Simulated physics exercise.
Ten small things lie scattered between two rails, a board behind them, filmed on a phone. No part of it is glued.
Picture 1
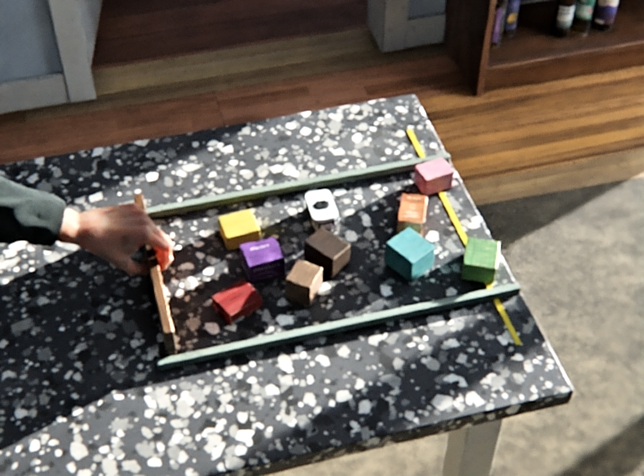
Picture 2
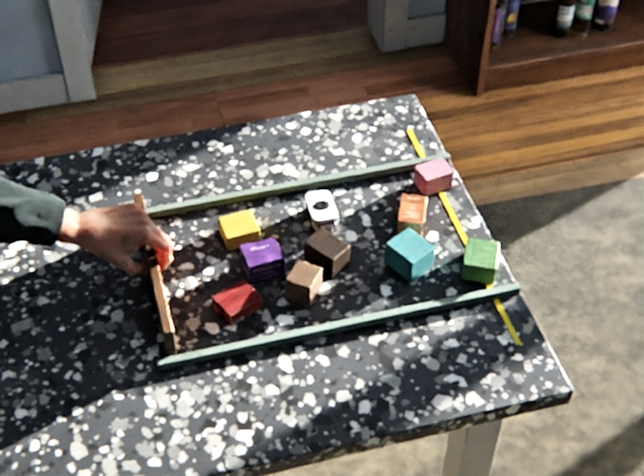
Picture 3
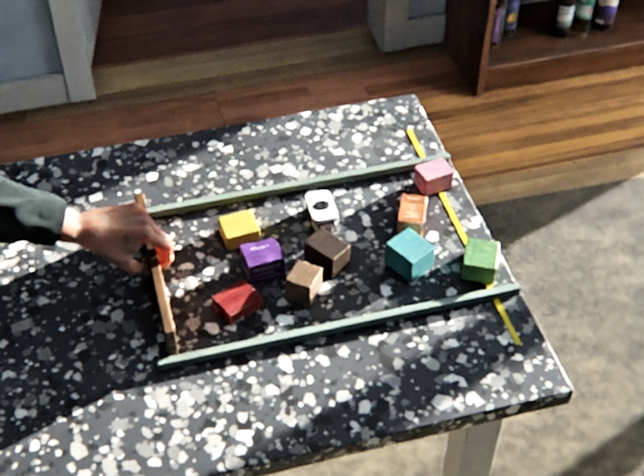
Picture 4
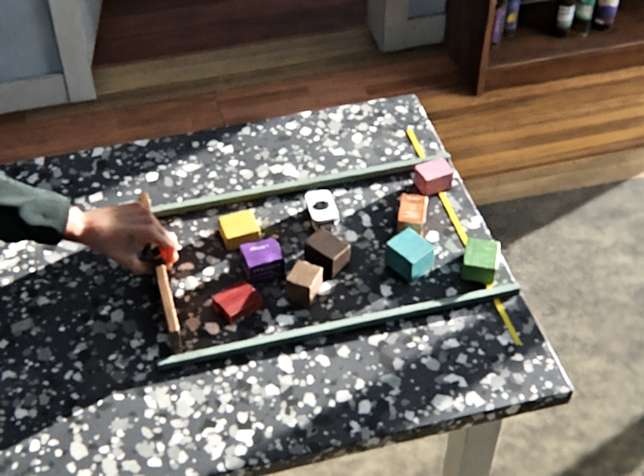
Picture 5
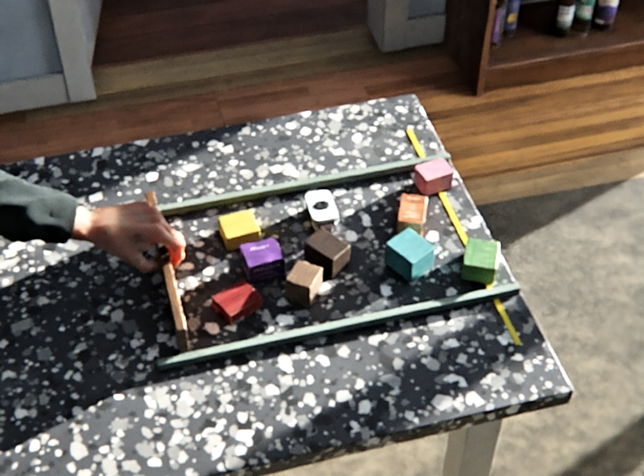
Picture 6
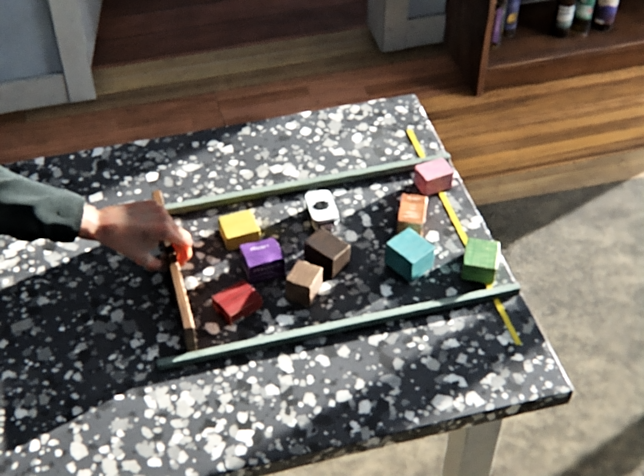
A wooden board held by a hand sliding slowly right between two green rails, scattered coloured blocks ahead of it staying still.
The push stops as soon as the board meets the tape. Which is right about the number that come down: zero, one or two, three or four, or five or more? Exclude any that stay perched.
The table is going to lose at least five pieces.
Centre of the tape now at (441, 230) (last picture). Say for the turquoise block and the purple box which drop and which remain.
The turquoise block goes off the edge; the purple box stays where it is.
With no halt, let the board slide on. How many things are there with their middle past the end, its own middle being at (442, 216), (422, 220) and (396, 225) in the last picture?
Counts per position: 7 / 4 / 1.
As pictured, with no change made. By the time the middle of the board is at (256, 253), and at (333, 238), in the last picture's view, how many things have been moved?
4 at one spot and 7 at the other.
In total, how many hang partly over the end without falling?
The number overhanging is 3.
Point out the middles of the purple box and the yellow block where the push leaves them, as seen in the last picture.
Purple box at (479, 218), yellow block at (460, 189).
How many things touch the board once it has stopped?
So the total is 3.
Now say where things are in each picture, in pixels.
In the first frame, green block (480, 260); pink block (434, 177); orange box (412, 216); board (154, 272); tape (459, 226).
In the second frame, pink block (434, 177); turquoise block (410, 255).
In the third frame, orange box (412, 216); red box (237, 302).
In the fourth frame, green block (480, 261); board (160, 271).
In the fifth frame, pink block (434, 177); black block (327, 253).
In the sixth frame, green block (480, 261); pink block (434, 177); orange box (412, 216); board (173, 269); tape (459, 226).
Soon after, none off yet; green block at rest near (480, 261); pink block at rest near (434, 177); orange box at rest near (412, 216).
At rest, the number that fall off is five or more; fallen, brown block, black block, white case, turquoise block, orange box, pink block and green block.
